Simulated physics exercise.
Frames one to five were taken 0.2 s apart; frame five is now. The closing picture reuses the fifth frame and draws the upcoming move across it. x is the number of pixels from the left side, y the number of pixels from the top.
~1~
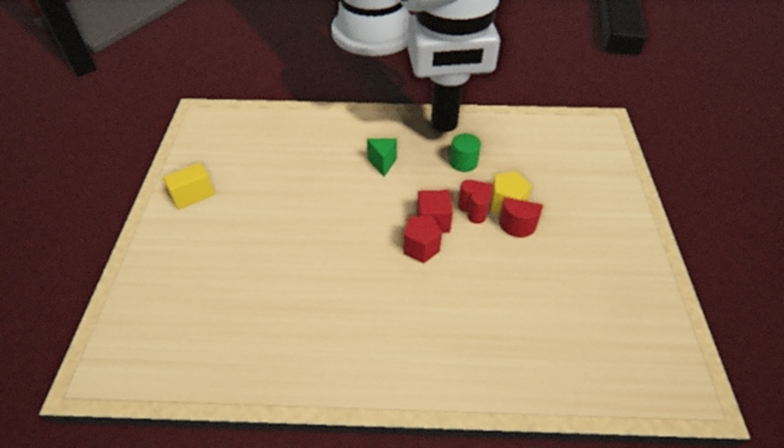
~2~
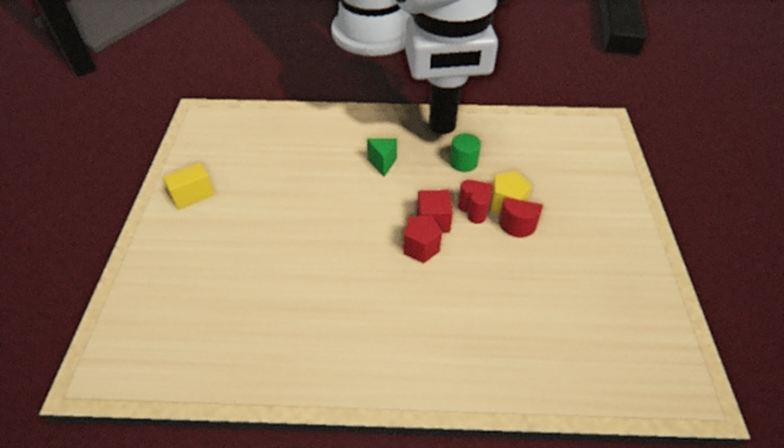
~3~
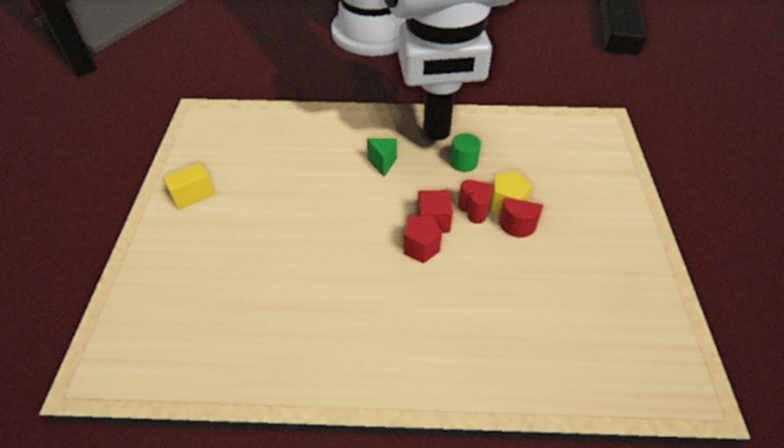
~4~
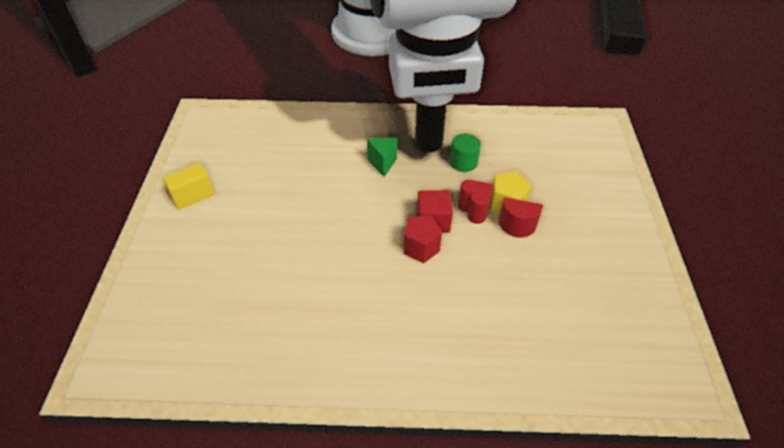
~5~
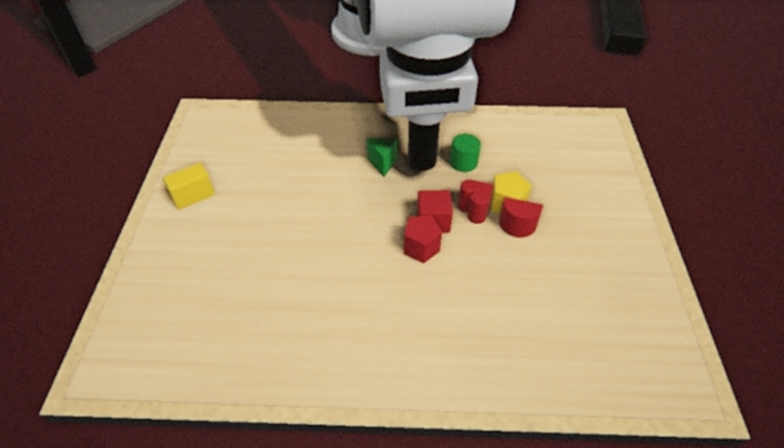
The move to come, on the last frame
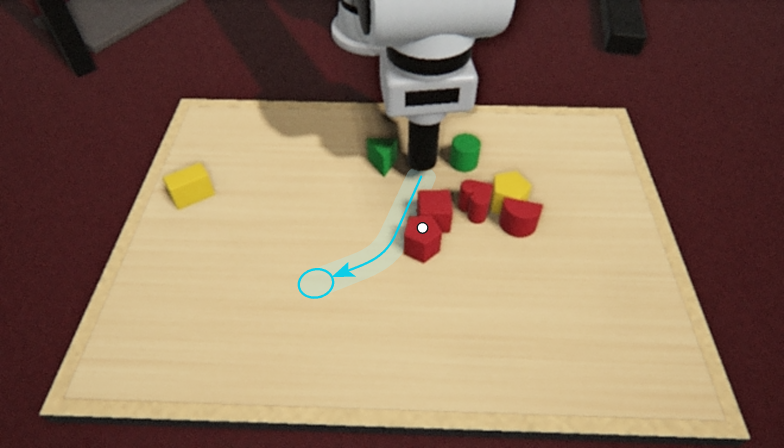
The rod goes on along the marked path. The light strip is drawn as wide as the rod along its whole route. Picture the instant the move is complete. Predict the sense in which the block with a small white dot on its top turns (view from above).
It goes round the way clock hands do.
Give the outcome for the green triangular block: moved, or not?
Put simply, it stays right there.
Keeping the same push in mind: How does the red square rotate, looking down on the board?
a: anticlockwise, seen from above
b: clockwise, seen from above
I choose a.
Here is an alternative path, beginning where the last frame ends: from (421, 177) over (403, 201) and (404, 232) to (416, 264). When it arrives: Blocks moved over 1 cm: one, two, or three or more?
I'd put the number at one.
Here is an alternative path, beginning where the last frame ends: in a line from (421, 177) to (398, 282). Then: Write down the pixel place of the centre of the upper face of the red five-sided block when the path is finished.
My best guess is (434, 261).
Path on the board, from (421, 177) through (403, 217) and (375, 259) to (316, 283); the dot is on the red five-sided block.
What follows on the original path. One third of the way, rod at (404, 202); red five-sided block at (426, 237), turned 25° clockwise; red square at (435, 208), turned 40° anticlockwise.
Two thirds of the way, rod at (374, 244); red five-sided block at (427, 237), turned 30° clockwise; red square at (433, 211), turned 65° anticlockwise.
At the end, rod at (313, 269); green triangular block in place; red five-sided block at (427, 237), turned 30° clockwise; red square at (433, 211), turned 65° anticlockwise.
